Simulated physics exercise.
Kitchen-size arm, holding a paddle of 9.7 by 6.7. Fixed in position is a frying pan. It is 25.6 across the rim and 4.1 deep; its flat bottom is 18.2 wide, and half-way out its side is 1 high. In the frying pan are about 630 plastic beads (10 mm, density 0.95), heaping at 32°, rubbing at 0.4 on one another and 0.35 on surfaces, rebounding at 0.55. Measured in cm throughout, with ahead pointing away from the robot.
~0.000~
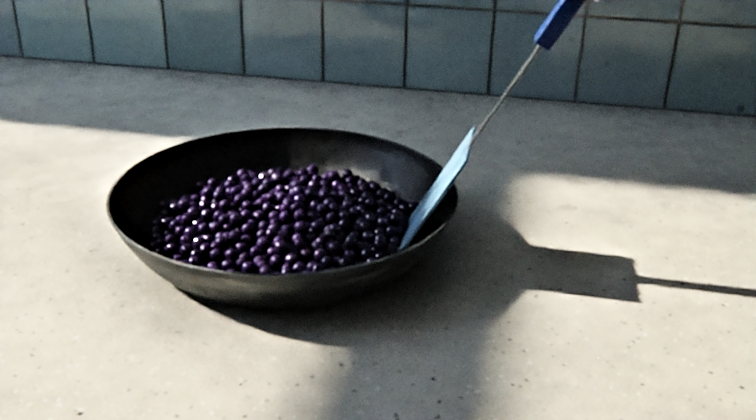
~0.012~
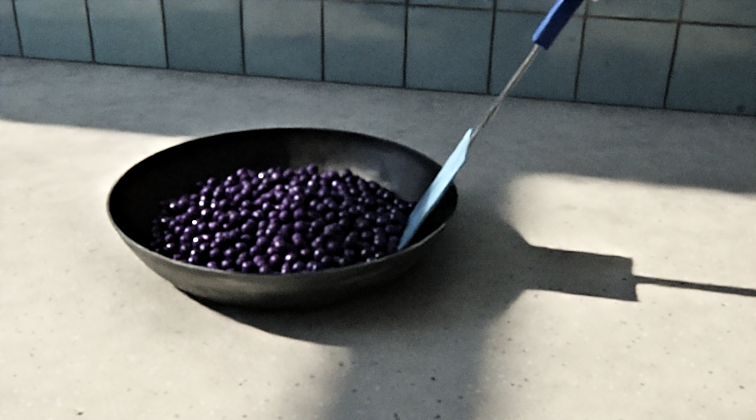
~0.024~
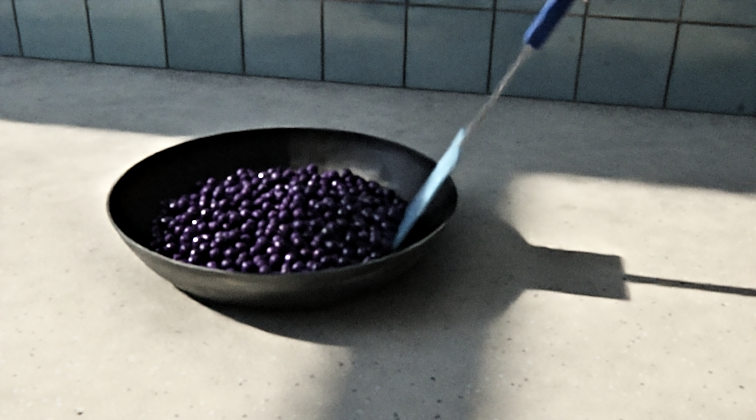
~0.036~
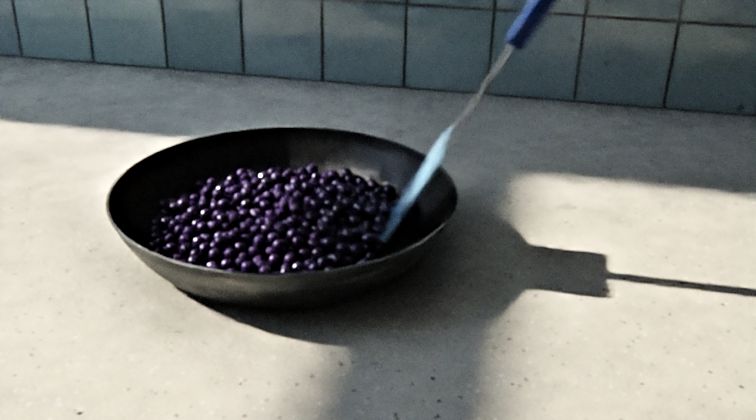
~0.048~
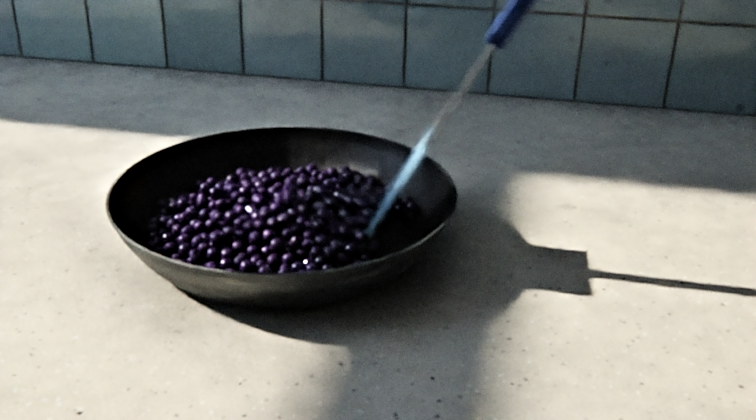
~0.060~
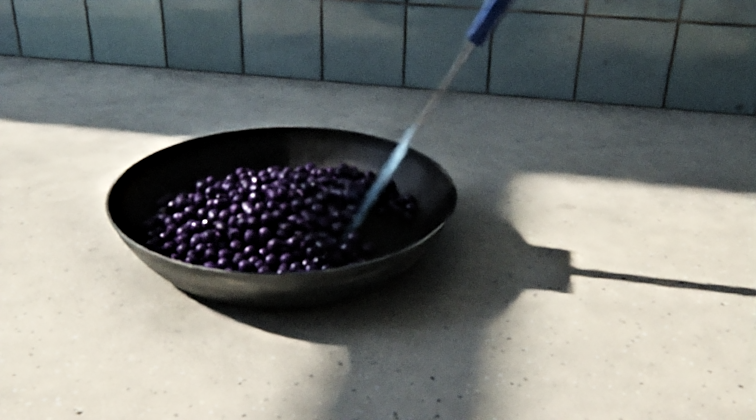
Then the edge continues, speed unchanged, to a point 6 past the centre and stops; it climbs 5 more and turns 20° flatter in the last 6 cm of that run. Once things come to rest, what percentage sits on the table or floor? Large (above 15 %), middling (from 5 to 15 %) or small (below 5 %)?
Middling; from 5 to 15 %.
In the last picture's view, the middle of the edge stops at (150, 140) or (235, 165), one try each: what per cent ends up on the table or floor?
Estimates, in order: 20 % and 10 %.
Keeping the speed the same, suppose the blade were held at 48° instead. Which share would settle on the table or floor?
10 %.
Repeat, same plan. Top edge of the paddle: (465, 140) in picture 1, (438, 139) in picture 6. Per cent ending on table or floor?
0 per cent.
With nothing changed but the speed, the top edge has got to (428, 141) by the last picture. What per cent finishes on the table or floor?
Expect some 5 per cent there.
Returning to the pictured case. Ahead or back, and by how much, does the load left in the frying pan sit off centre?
Roughly 3.5 centimetres ahead.
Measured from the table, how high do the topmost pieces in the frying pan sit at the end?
Near 4.0 centimetres high.
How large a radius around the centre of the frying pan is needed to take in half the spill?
Estimate: Near 62 cm.
After 0.09 s, sloping 61°, highest piece 6 above the table; 632 in the frying pan.
After 0.12 s, sloping 54°, highest piece 7 above the table; 632 in the frying pan.
After 0.34 s, sloping 41°, highest piece 5 above the table; 568 in the frying pan, 64 on the table or floor.
After 1.39 s, sloping 41°, highest piece 4 above the table; 568 in the frying pan, 64 on the table or floor.
At rest, 568 in the frying pan, 64 on the table or floor. That is 10 % on the table or floor.
